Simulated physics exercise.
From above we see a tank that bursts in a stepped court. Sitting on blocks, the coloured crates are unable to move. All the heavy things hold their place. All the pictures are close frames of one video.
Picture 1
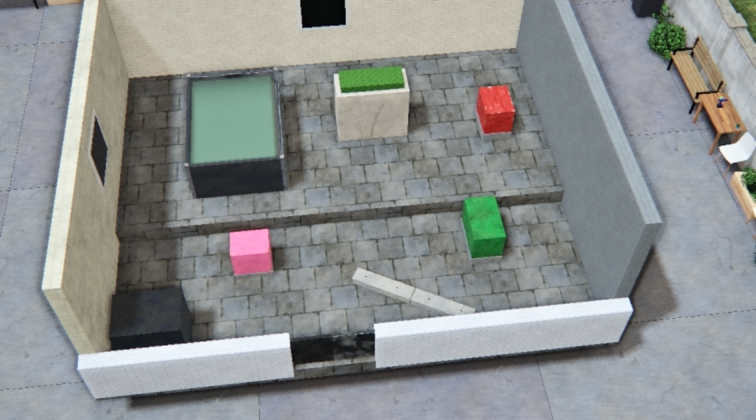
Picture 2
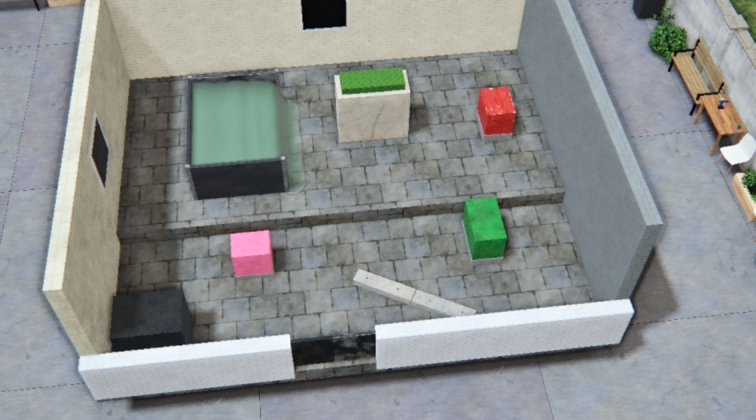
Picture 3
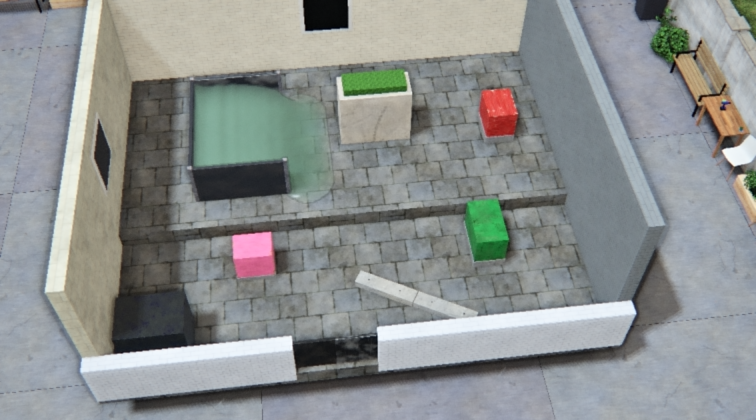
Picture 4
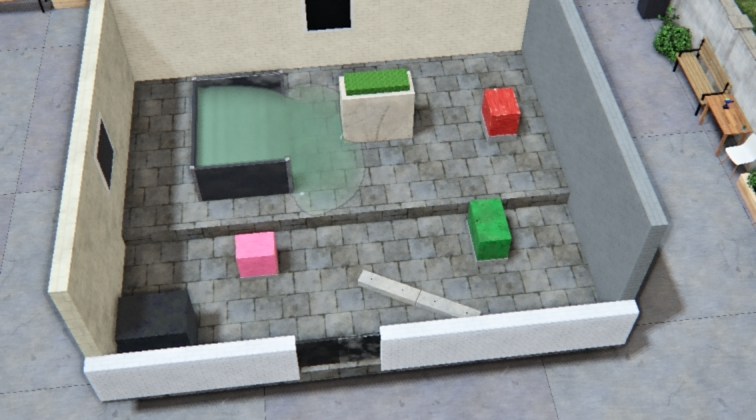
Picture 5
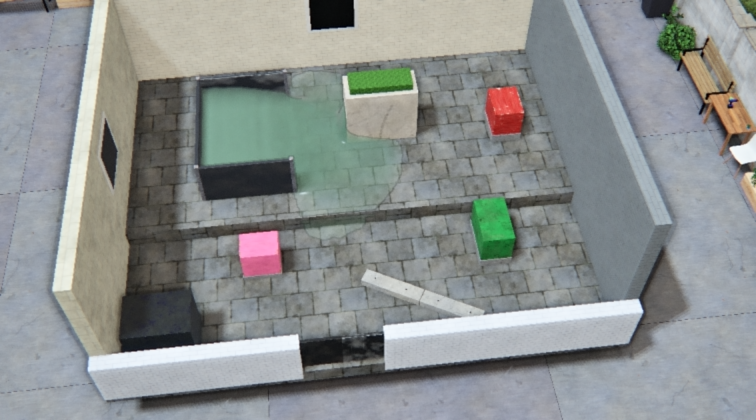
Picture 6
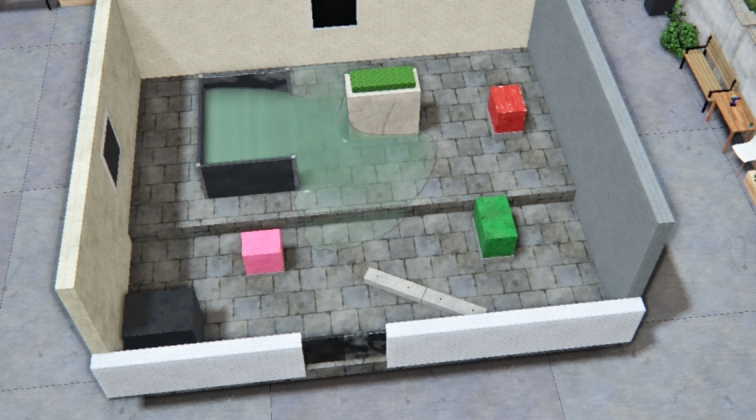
To begin with, still greenish water fills a dark-walled tank in a paved, stepped court with pink, green and red crates. The tank's right side opens and water pours out to the right, then spreads in a widening, thin sheet across the upper paving, around the grass-topped block's base, while the crates stay still.
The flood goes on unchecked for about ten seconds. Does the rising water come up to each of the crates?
One by one: The red crate will meet the water. The green crate will meet the water. The pink crate will meet the water.
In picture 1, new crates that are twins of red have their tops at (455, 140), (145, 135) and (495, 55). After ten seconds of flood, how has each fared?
One by one: Gets flooded; is not reached; gets flooded.
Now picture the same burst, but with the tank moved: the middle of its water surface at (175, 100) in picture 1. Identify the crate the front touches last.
Answer: The crate marked pink.
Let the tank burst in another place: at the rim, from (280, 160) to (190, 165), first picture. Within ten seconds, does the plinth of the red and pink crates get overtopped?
Red crate: Untouched; pink crate: Overtopped.
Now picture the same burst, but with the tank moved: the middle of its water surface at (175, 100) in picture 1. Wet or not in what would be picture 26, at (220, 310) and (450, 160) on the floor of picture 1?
Taking the spots in order: Bare, swamped.
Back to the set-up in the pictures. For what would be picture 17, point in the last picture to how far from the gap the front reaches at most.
The farthest wet point should be near (588, 269).
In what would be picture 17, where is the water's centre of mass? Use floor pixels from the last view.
Around pixel (377, 145) of the last picture.
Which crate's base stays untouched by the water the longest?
The pink-painted one comes last.
A moment on, water covers 40 % of the floor; the red crate water round its plinth, the green crate water round its plinth, the pink crate not reached.
Next, water covers 50 % of the floor; the red crate water round its plinth, the green crate water round its plinth, the pink crate not reached.
Then, water covers 60 % of the floor; the red crate water round its plinth, the green crate water round its plinth, the pink crate not reached.
Later, water covers 70 % of the floor; the red crate water round its plinth, the green crate water round its plinth, the pink crate water round its plinth.
In the end, water covers 95 % of the floor; the red crate was topped, the green crate was topped, the pink crate was topped.
